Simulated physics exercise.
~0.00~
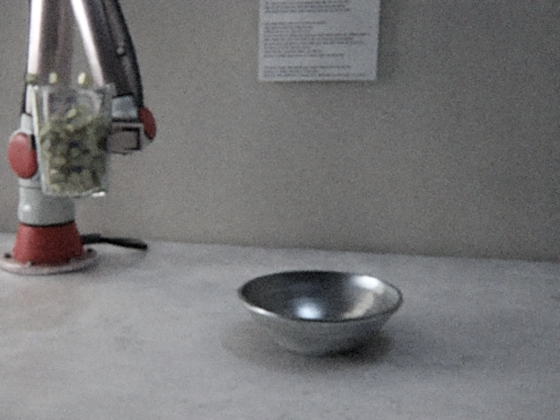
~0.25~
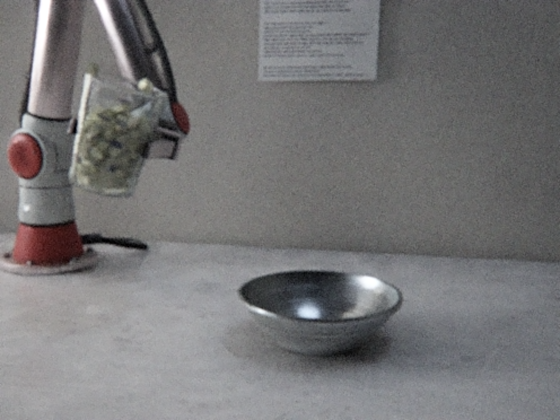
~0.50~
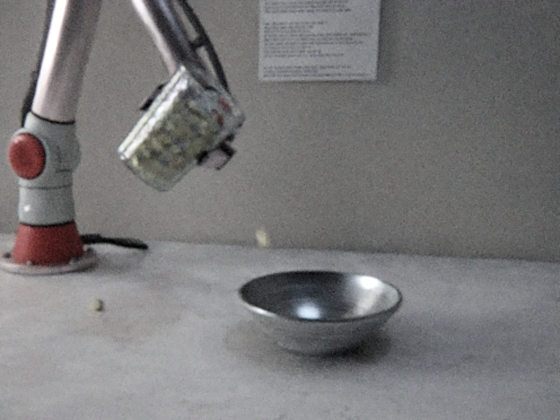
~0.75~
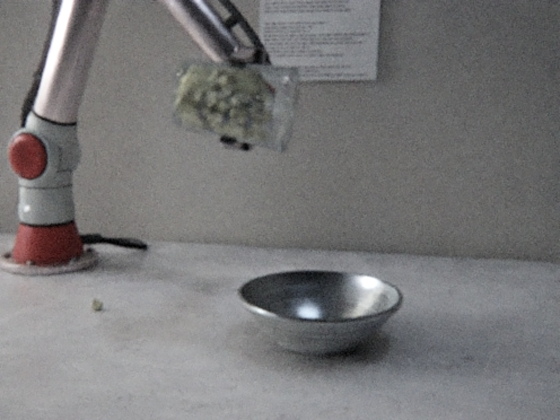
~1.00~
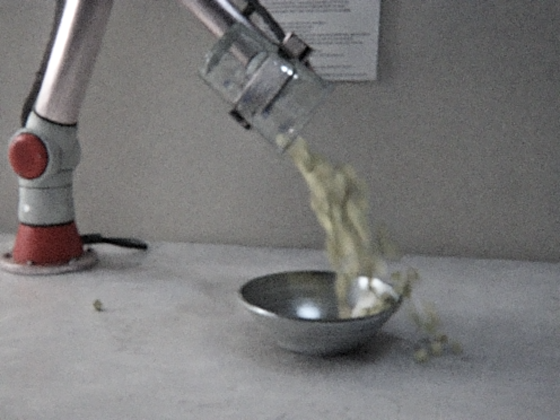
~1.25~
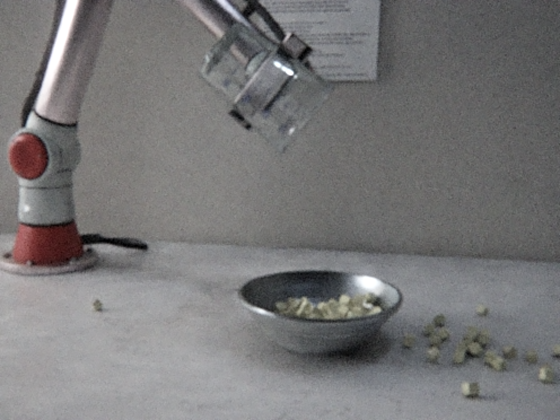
A pale grey tabletop stands before a plain grey wall with a printed sheet on it, seen from the side and slightly above by a still camera. At left, a silvery robot arm with red joints grips a clear cup of pale green vegetable dice, and a shallow metal bowl sits near the middle. The arm carries the cup right, tilting it, and a stray piece or two falls. Tipped past its side, the cup pours the dice in a rush towards the bowl's right side. Finally the emptied cup hangs still, most dice lying in the bowl and others scattered to its right.
